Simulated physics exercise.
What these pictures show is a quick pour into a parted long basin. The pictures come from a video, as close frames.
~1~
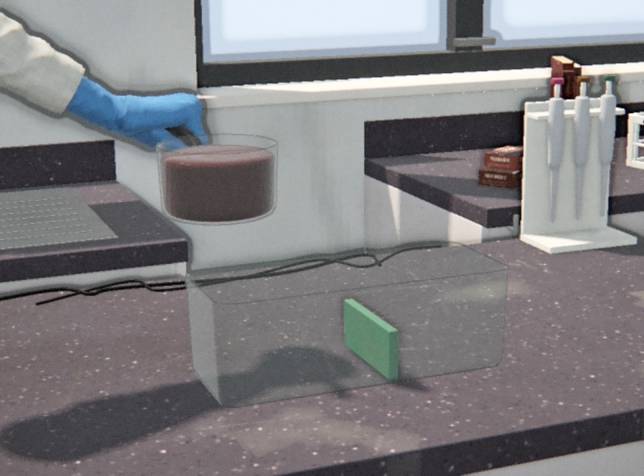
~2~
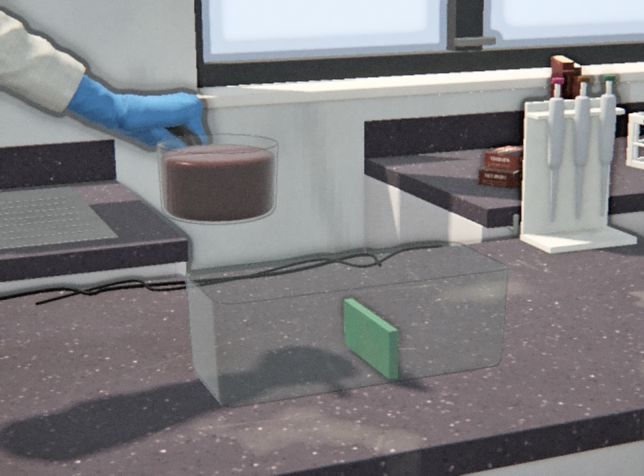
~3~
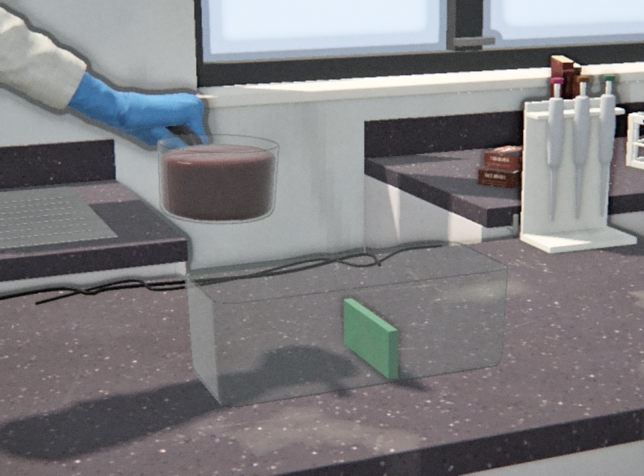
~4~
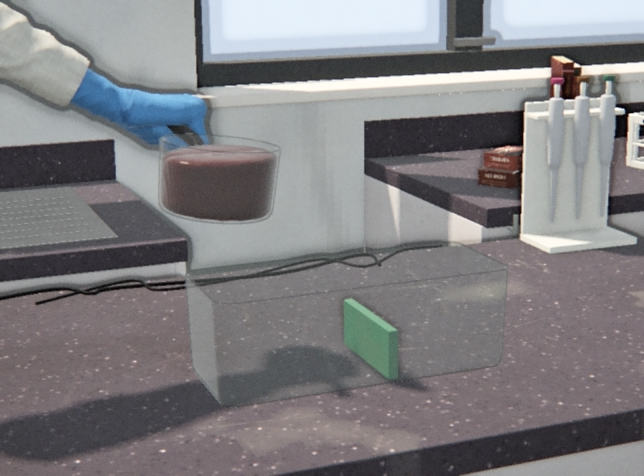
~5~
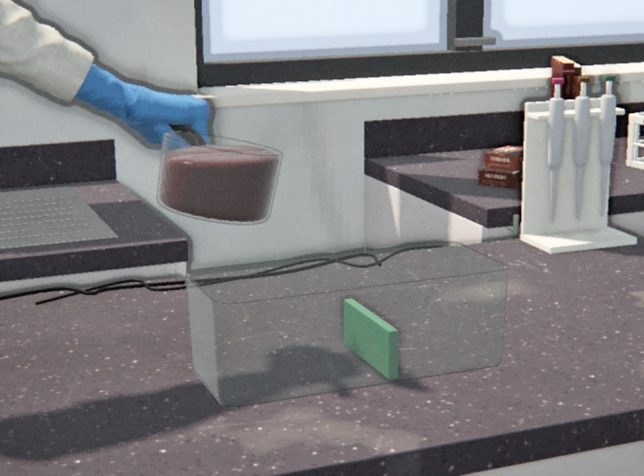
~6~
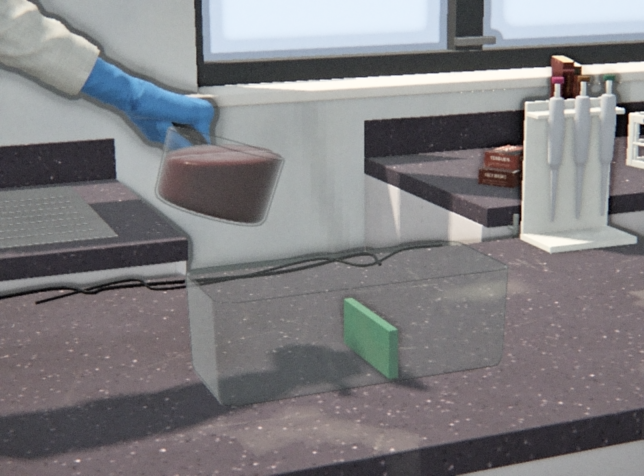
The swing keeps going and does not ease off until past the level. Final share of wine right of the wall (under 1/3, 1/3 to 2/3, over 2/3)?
Under 1/3.
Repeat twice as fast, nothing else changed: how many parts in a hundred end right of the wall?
I'd say roughly 10 in every hundred ends up there.
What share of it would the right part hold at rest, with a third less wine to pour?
0 per cent.
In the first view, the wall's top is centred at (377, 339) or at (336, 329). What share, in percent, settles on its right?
15 % and 45 %, roughly.
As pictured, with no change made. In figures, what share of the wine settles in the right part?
About 0 per cent.
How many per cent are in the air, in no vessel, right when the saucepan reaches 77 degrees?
30 in a hundred.
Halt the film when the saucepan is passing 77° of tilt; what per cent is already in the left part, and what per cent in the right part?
Left side 25 in a hundred, right side 0 in a hundred.
A moment on, the saucepan is tipped on its side and 44 per cent is still to pour, 27 is left of the wall and 0 right of it.
Next, the saucepan is tipped right over and 4 per cent is still to pour, 90 is left of the wall and 1 right of it.
Then the saucepan is tipped right over and 0 per cent is still to pour, 99 is left of the wall and 1 right of it.
Later the saucepan is tipped right over and 0 per cent is still to pour, 99 is left of the wall and 1 right of it.
In the end 99 per cent lies left of the wall, 1 right of it and 0 outside.
